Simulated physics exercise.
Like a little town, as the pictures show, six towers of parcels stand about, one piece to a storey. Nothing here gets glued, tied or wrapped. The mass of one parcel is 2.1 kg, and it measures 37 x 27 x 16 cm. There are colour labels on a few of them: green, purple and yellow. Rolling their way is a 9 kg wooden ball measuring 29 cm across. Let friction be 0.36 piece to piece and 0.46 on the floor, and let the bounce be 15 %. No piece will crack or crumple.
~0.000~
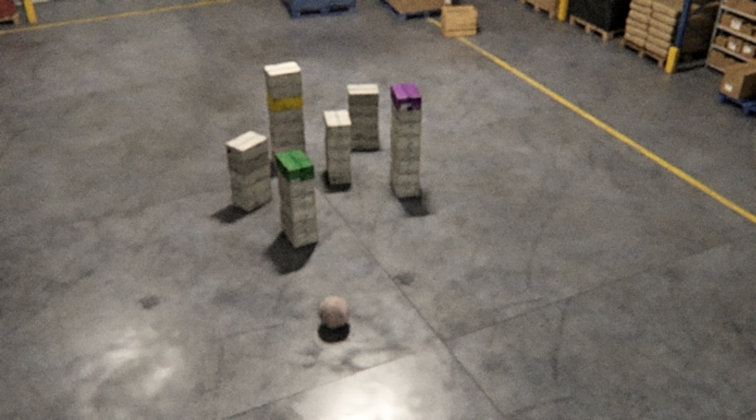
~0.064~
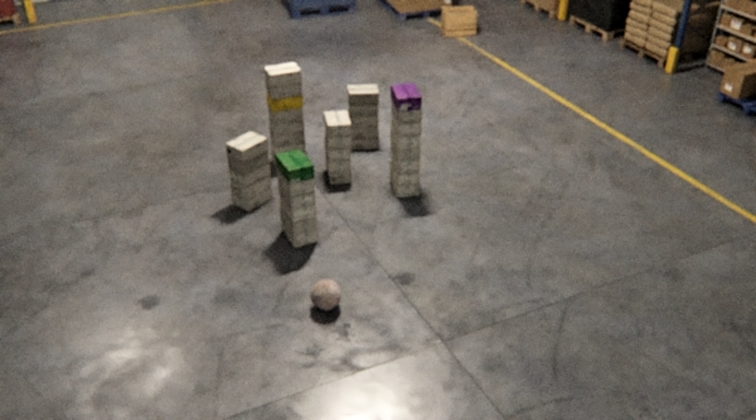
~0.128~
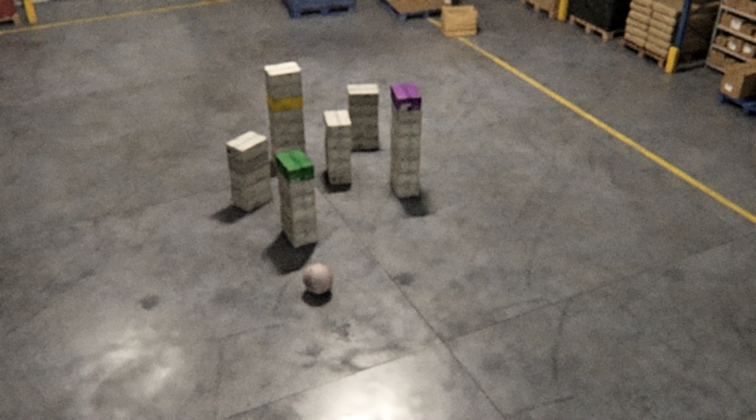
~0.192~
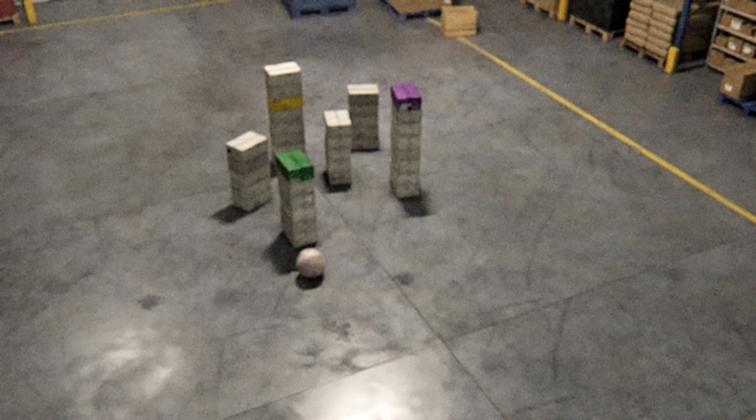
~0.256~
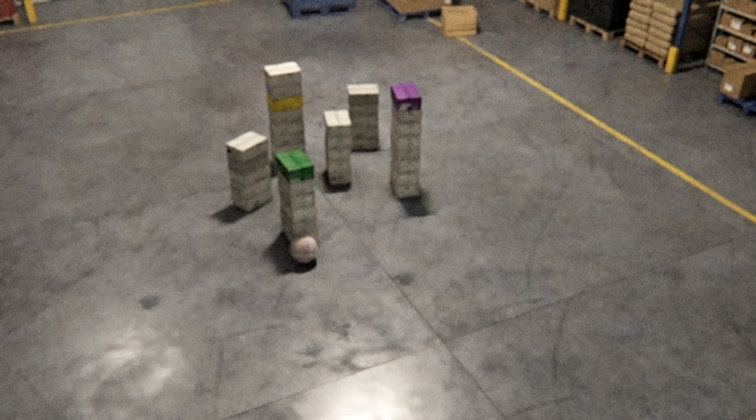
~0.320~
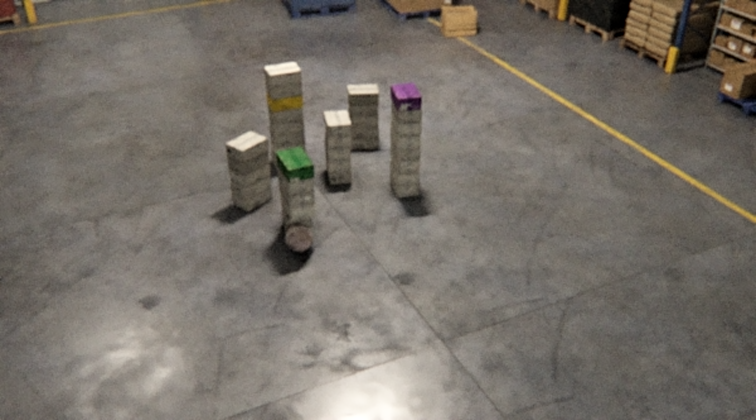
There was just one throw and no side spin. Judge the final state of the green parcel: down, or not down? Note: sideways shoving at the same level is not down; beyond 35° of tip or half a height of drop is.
Down.
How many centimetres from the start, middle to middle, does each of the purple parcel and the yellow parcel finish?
Distances: Purple 0, yellow 0 (cm).
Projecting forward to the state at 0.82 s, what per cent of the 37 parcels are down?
At that moment 10 per cent.
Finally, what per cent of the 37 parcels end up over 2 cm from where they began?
I get 30 %.
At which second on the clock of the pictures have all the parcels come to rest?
At around 1.5 s.
By 0.54 s, ball still moving; none of the 37 parcels down, 6 disturbed; green parcel tilted 19°, 57 mm lower.
By 0.82 s, ball still moving; 4 of the 37 parcels down; green parcel on its side.
When it is over (1.6 s), ball at rest; 5 of the 37 parcels down; green parcel on its side; purple parcel unmoved; yellow parcel unmoved. In pixels of the last frame, middles, green parcel near (328, 224), purple parcel near (406, 97).
